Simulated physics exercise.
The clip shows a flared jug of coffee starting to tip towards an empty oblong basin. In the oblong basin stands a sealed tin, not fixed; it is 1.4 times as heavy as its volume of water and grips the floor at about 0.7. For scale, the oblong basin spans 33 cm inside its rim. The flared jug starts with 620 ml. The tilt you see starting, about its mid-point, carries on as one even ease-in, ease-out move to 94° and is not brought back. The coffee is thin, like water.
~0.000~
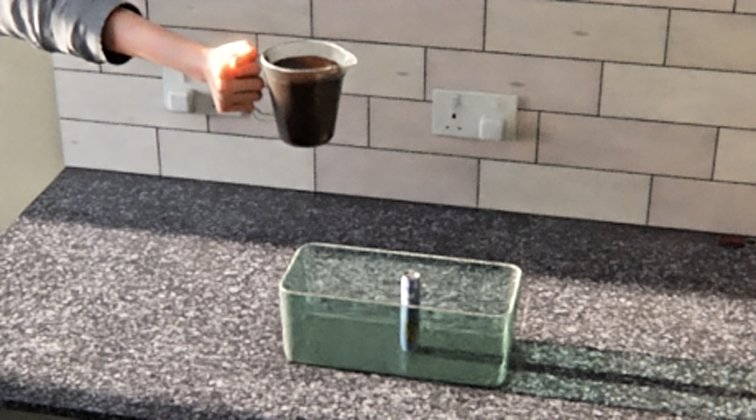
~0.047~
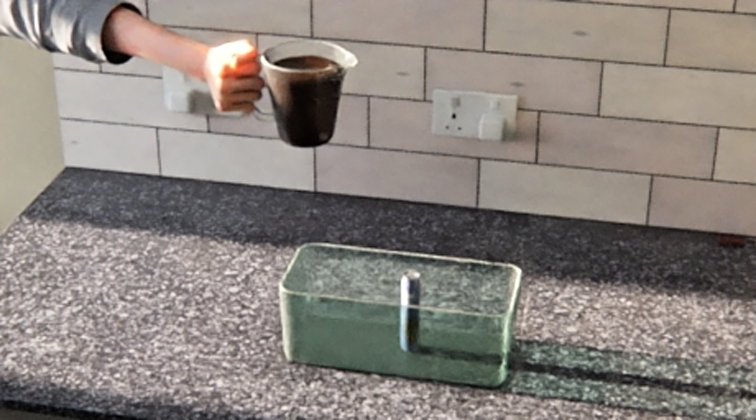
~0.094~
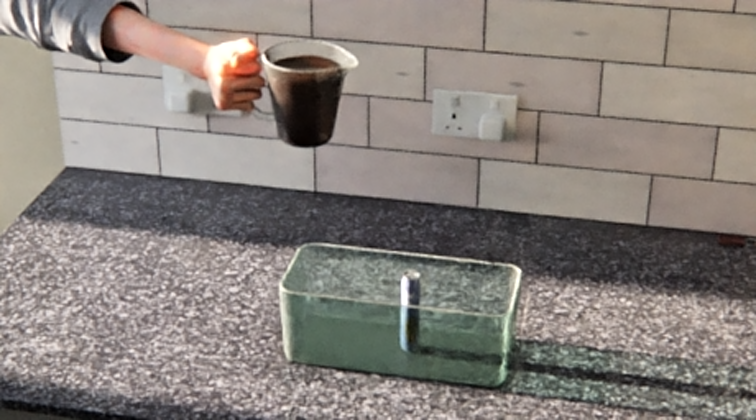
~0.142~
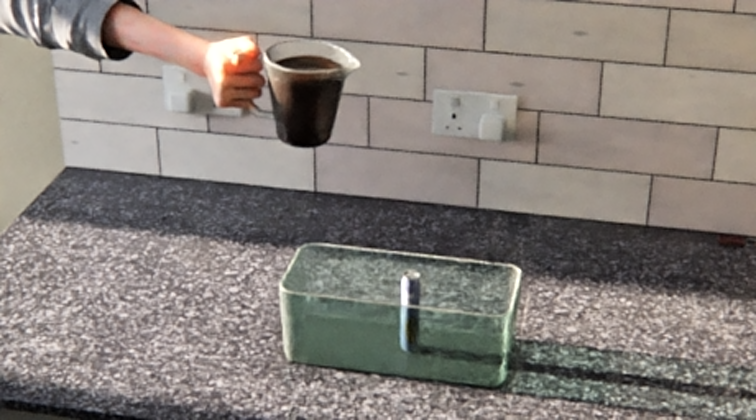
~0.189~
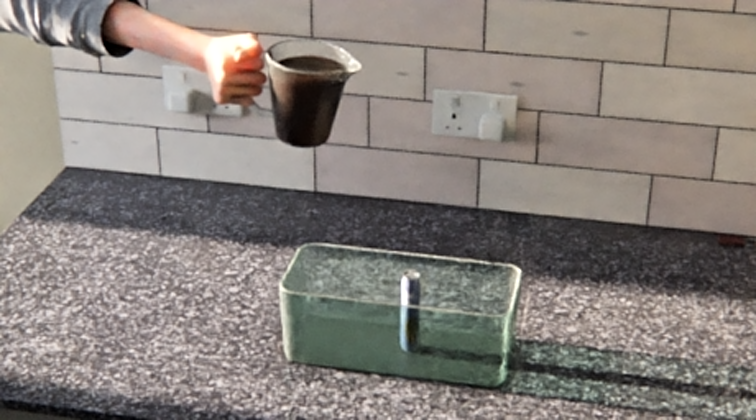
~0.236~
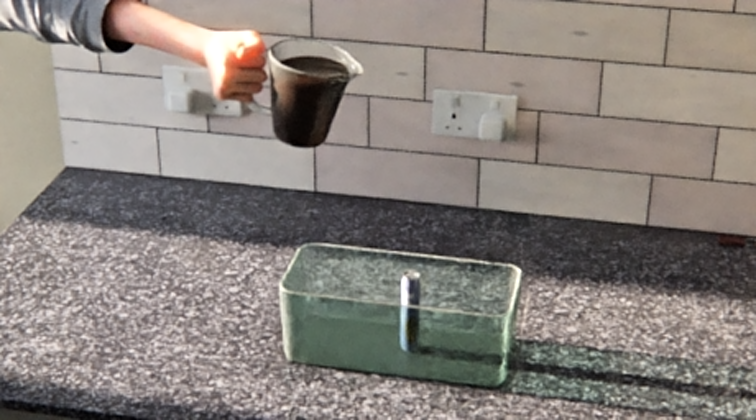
A hand holds a jug of dark liquid above a clear basin and tilts it slightly right.
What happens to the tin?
The tin remains upright.
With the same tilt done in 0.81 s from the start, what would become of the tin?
The tin remains upright.
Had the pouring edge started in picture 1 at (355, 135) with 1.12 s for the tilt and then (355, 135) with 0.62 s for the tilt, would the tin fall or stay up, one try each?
First it falls; then it goes over.
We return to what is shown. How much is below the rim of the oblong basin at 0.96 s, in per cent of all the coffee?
Near 36 in a hundred.
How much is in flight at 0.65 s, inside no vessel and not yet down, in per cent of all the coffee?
Near 20 in a hundred.
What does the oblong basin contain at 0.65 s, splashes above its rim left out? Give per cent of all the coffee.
About 0 per cent.
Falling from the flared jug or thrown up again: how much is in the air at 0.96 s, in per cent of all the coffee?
About 32 per cent.
After 0.65 s the tilt is 59° and 79 per cent is still to pour; the tin stands where it began.
After 0.96 s the tilt is 89° and 31 per cent is still to pour; the tin stands where it began.
After 1.27 s the tilt is 94° and 3 per cent is still to pour; the tin stands where it began.
After 1.62 s the tilt is 94° and 0 per cent is still to pour; the tin stands where it began.
In the end the tin stands where it began.
